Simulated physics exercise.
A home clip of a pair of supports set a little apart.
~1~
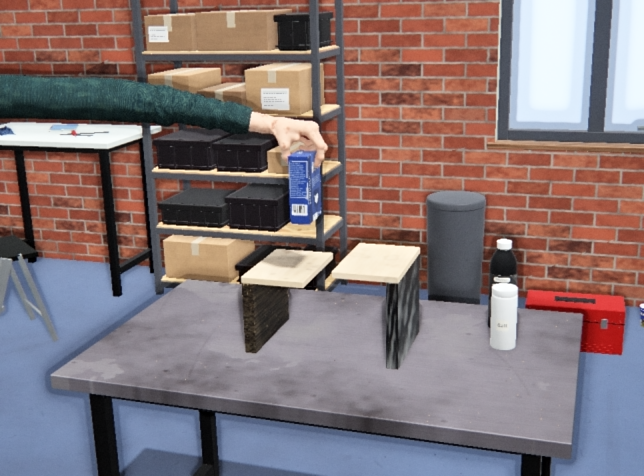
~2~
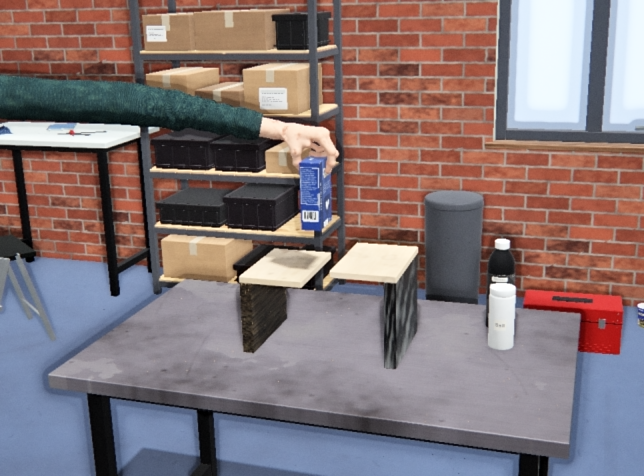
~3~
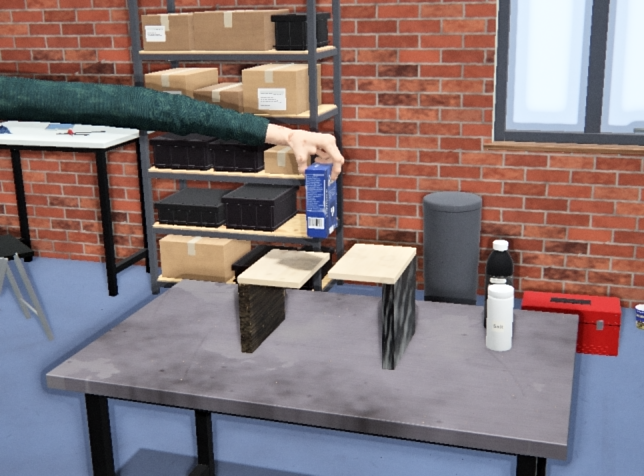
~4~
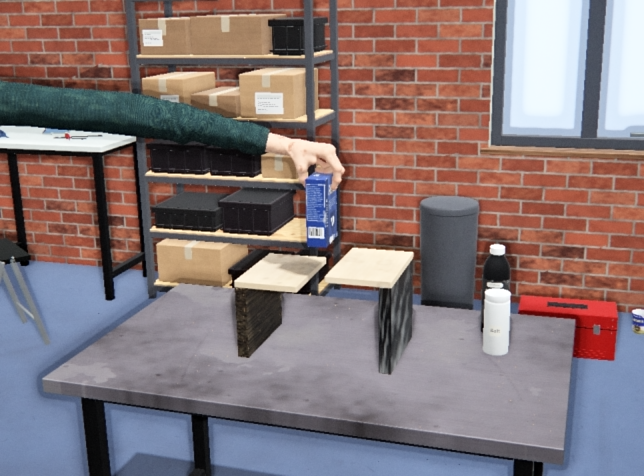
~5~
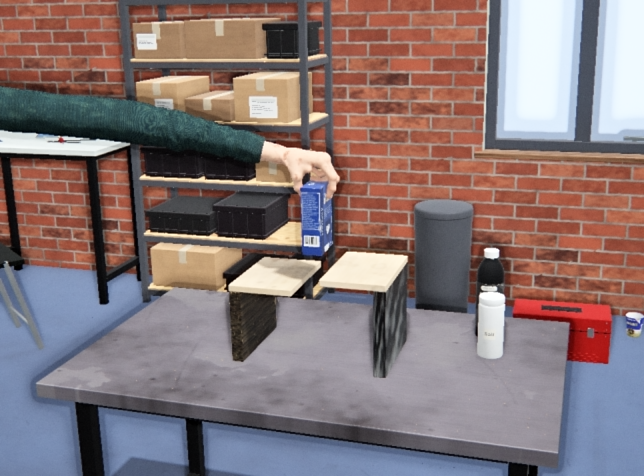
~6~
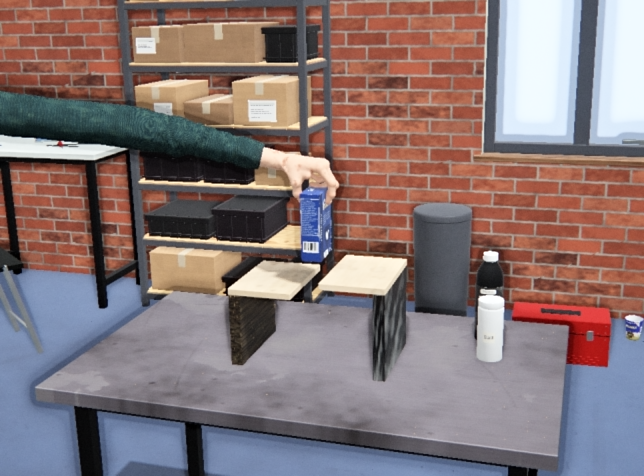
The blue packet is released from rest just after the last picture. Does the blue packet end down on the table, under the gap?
The packet drops through.
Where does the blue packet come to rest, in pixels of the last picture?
At about (318, 323).
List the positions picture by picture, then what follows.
On its way; blue packet (305, 186), in the first picture.
On its way; blue packet (316, 192), in the second picture.
On its way; blue packet (322, 199), in the third picture.
On its way; blue packet (322, 208), in the fourth picture.
On its way; blue packet (317, 217), in the fifth picture.
Poised above the slot; blue packet (316, 223), in the sixth picture.
Then, 0.20 s on from there, blue packet shifted a little near (317, 242).
Then, 0.30 s on from there, blue packet shifted well along near (318, 299).
Then, 0.40 s on from there, blue packet shifted well along near (318, 320).
In the end, moved from the start, blue packet; the other 2 unmoved. At the end, from the last picture's camera, blue packet near (318, 323). The packet goes down the gap.
